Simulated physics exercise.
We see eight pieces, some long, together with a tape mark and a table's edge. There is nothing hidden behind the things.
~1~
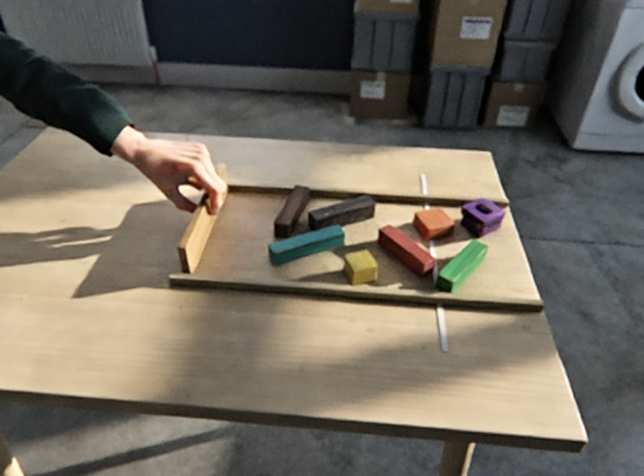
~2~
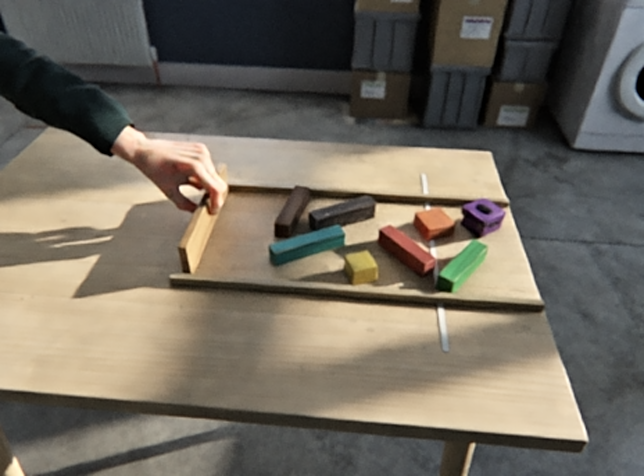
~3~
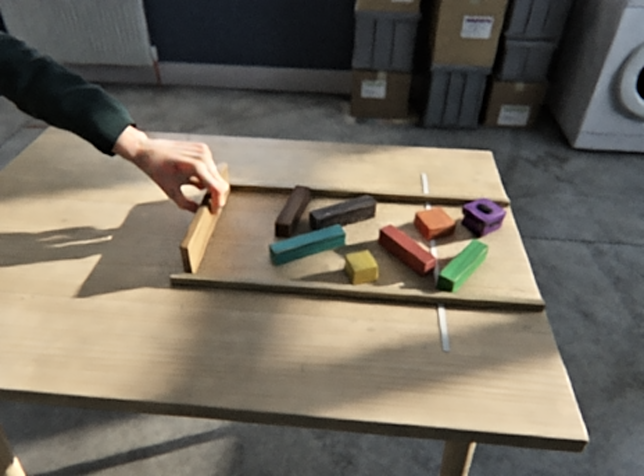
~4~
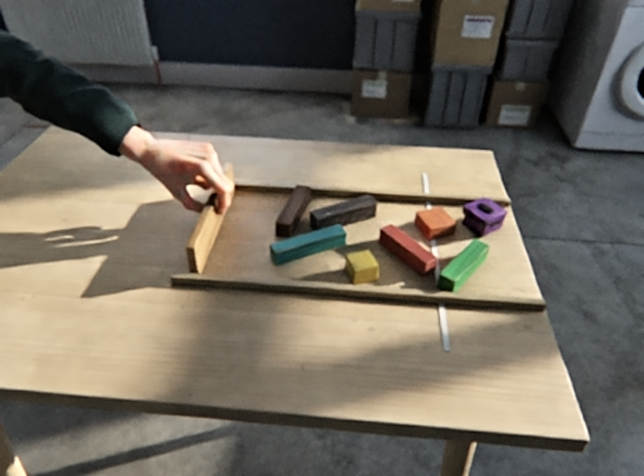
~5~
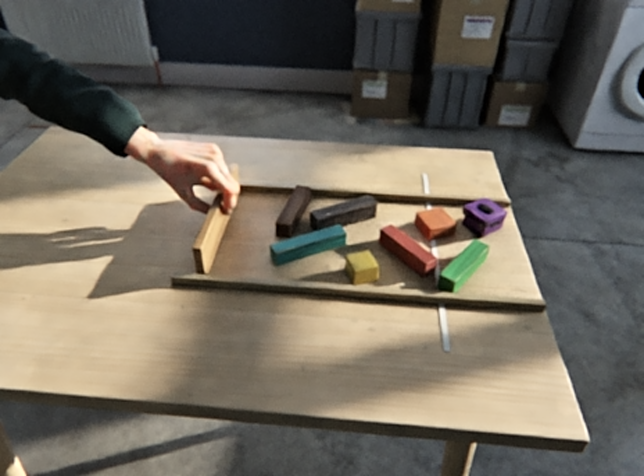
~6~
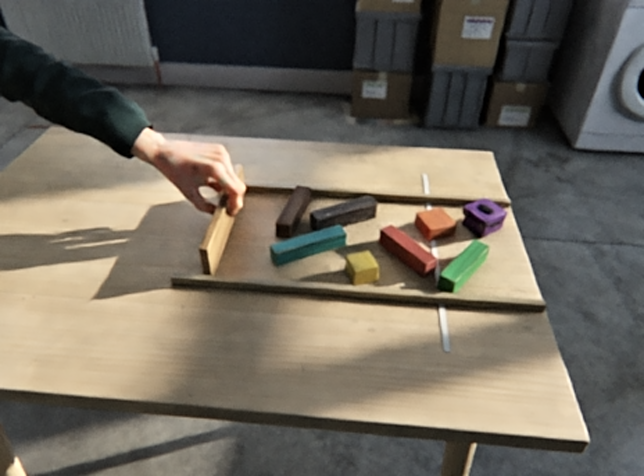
On a wooden table, a hand slides an upright board slightly right between two rails, while the coloured pieces ahead stay still.
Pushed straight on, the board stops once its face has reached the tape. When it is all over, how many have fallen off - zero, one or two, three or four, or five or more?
Off the edge: None.
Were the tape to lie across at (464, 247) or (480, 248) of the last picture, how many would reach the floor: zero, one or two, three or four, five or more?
Either one or two, then three or four.
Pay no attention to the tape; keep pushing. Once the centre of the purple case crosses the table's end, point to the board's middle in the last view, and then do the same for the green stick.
Purple case over the end: About (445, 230). Green stick over the end: About (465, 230).
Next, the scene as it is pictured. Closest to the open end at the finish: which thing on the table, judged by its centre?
Foremost is the purple case.
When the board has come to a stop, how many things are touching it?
In total, 3.
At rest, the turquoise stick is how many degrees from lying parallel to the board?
Around 35 degrees.
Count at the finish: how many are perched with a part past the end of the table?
Answer: 1.
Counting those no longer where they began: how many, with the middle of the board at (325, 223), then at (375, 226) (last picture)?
Tally: 3; 7.
Soon after, none off yet; purple case at rest near (484, 218); green stick at rest near (464, 267); orange block at rest near (435, 224).
Then, none off yet; purple case at rest near (484, 218); green stick at rest near (473, 268); orange block moving near (439, 225).
At rest, the number that fall off is zero.
